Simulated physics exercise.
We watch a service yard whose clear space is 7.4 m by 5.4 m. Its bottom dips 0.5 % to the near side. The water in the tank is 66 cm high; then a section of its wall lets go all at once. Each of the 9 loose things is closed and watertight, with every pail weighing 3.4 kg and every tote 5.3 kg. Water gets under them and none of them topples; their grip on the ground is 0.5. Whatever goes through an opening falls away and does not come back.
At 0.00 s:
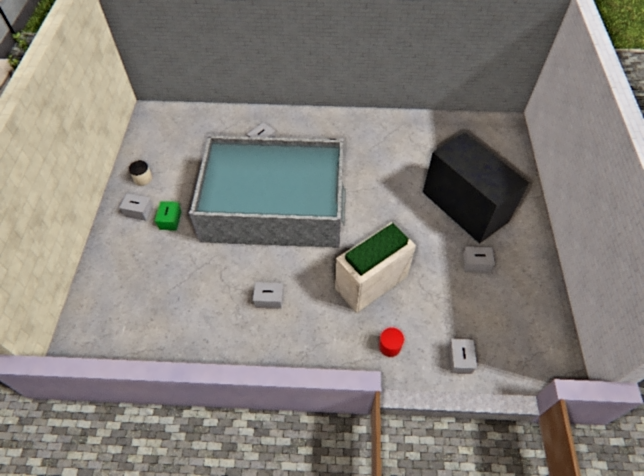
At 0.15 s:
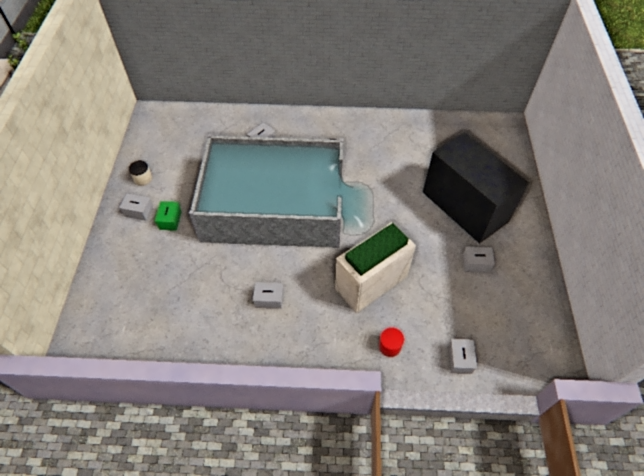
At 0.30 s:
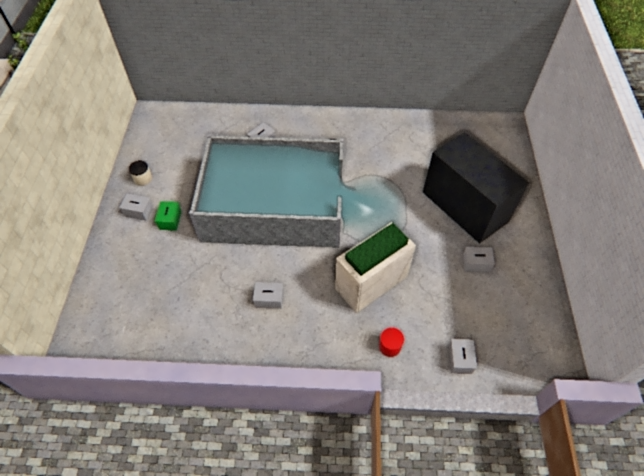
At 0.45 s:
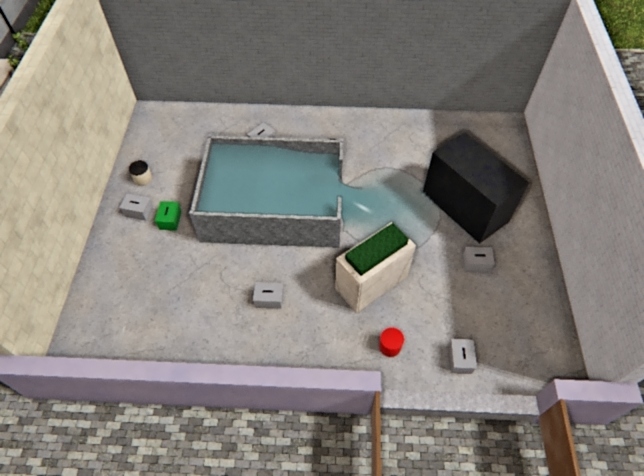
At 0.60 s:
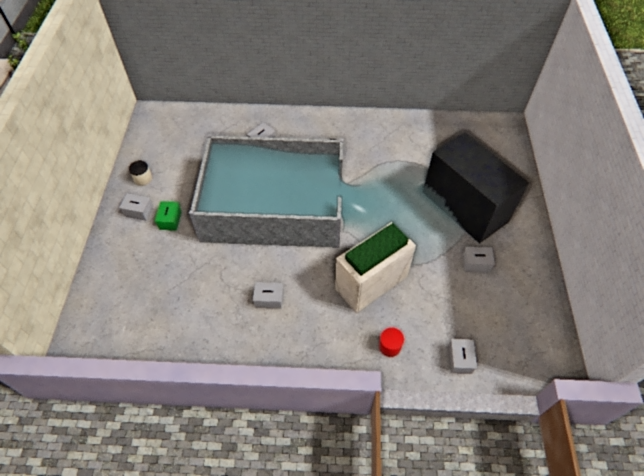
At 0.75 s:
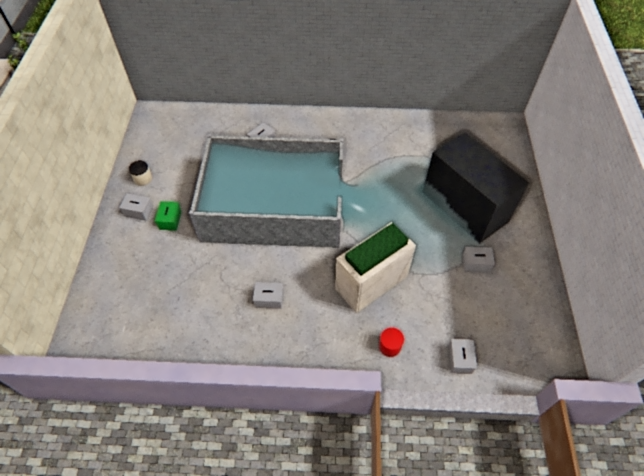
In a walled yard, water poured out through a gap in the right side of a raised tank and spread across the floor around a black box, while the objects standing about stayed put.
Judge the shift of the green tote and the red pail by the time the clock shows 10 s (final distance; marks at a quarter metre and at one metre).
In order: Chances are the green tote won't really stir; chances are the red pail gets shoved a modest way.
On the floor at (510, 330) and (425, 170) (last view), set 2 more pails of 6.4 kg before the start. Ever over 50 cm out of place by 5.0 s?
In turn: Past it, more.
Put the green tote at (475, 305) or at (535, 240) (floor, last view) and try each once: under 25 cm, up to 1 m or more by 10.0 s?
Try one, it is swept a long way; try two, it is swept a long way.
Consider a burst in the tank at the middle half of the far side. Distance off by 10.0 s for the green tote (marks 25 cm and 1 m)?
In that case the green tote travels far.
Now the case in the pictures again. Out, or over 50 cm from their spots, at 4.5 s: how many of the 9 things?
By that time the total stands at 2.
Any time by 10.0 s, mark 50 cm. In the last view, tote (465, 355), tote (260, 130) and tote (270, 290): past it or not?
Beyond, within, within.
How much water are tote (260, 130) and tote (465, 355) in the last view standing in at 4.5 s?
Some 0 cm at the first, some 3 cm at the second.
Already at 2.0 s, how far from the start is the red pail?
0 cm or so by then.
After 2.0 s the green tote is near (167, 211), 0.0 m from its start, aground; the red pail is near (392, 338), 0.0 m from its start, aground; 0 of 9 are out; 1 afloat.
After 4.5 s the green tote is near (167, 211), 0.0 m from its start, aground; the red pail is near (392, 338), 0.0 m from its start, aground; 1 of 9 are out; 0 afloat.
After 7.0 s the green tote is near (167, 211), 0.0 m from its start, aground; the red pail is near (388, 339), 0.1 m from its start, aground; 2 of 9 are out; 0 afloat.
After 10.0 s the green tote is near (167, 211), 0.0 m from its start, aground; the red pail is near (342, 354), 0.7 m from its start, aground; 2 of 9 are out; 0 afloat.
